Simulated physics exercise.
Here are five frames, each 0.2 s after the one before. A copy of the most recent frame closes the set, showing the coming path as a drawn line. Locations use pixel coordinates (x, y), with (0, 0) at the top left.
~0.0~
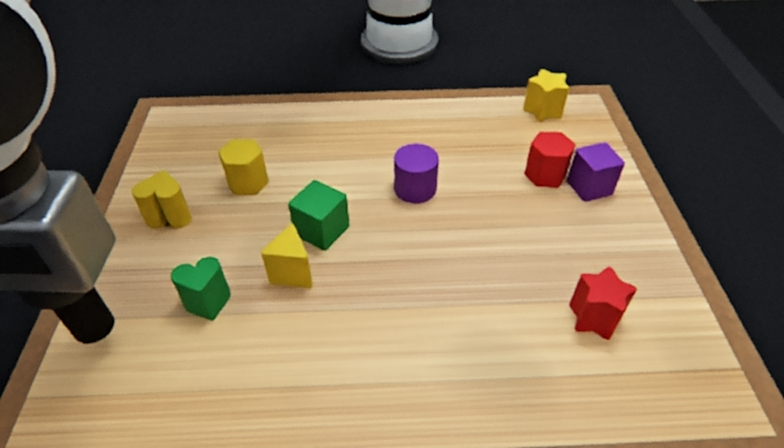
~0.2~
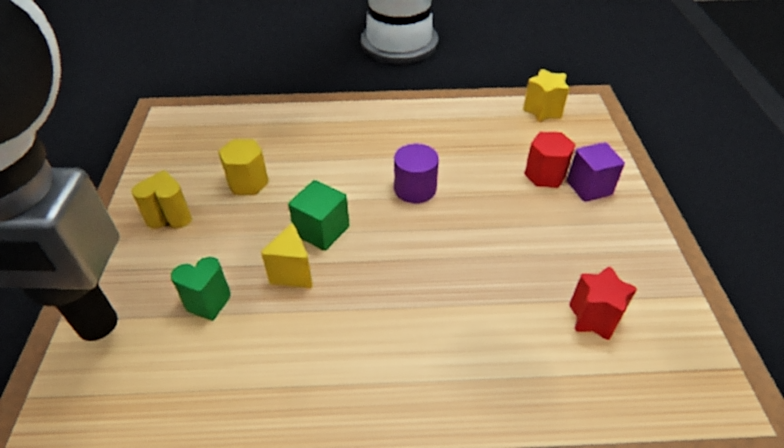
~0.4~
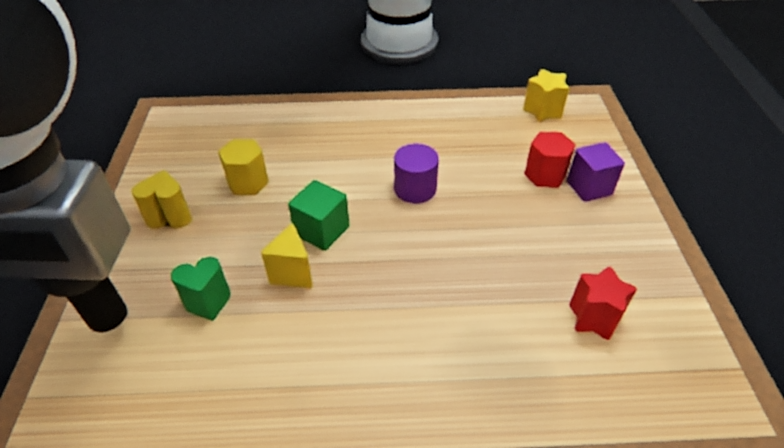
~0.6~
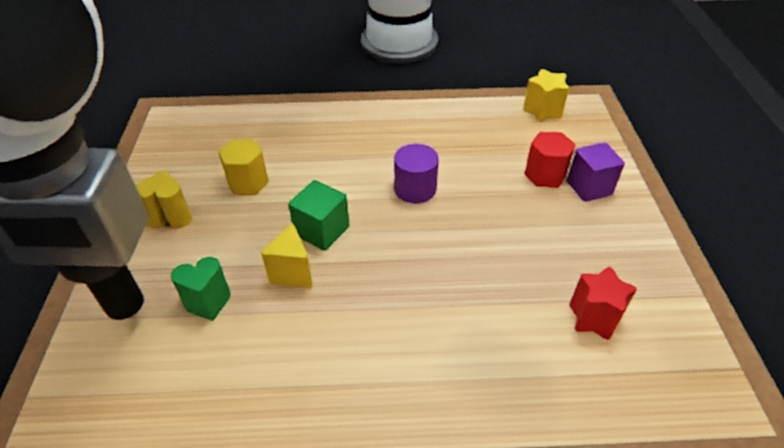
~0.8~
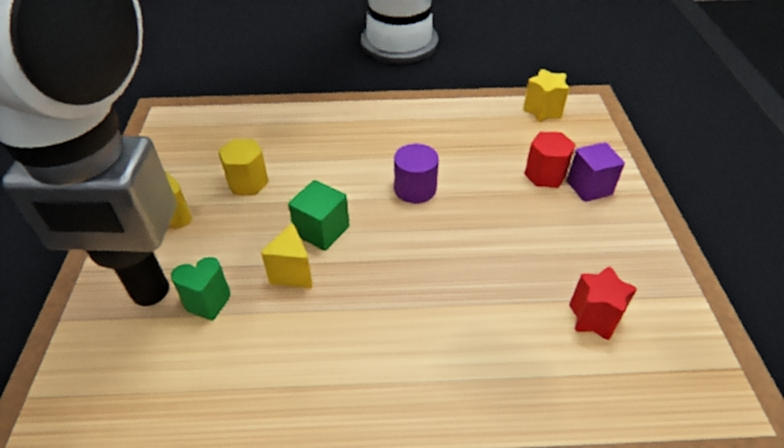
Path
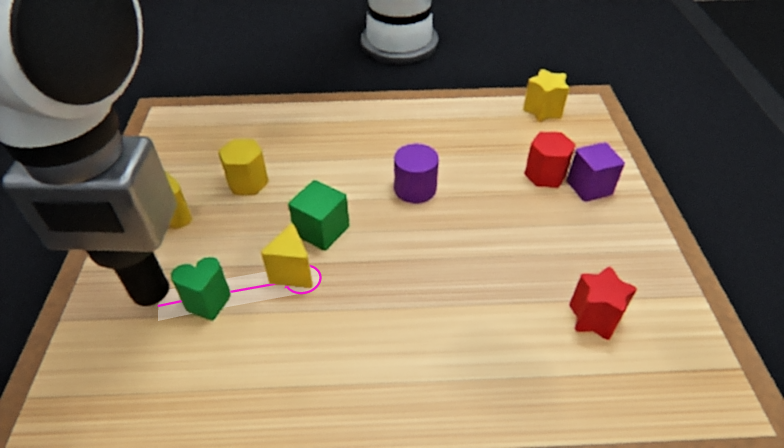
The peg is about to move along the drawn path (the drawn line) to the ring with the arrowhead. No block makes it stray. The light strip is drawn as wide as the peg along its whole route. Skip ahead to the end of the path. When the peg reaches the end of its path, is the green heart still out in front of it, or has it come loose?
The peg has lost it.
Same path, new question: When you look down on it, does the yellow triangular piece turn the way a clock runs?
No
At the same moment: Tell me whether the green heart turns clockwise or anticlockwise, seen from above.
Clockwise, from overhead.
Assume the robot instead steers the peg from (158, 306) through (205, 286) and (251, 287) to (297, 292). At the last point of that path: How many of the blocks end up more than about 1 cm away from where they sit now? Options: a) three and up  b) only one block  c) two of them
Letter c.
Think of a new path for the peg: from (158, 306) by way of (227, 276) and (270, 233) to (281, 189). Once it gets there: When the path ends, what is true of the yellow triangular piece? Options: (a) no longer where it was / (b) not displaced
That would be b.
Path on the board, from (158, 306) to (303, 279).
On the path given first. One third of the way, peg at (204, 281); green heart at (240, 270), turned 20° clockwise.
Two thirds of the way, peg at (253, 273); green heart at (281, 273), turned 55° clockwise; yellow triangular piece at (292, 242).
At the end, peg at (300, 264); green heart at (309, 275), turned 120° clockwise; yellow triangular piece at (329, 235), turned 50° anticlockwise; green square piece in place.
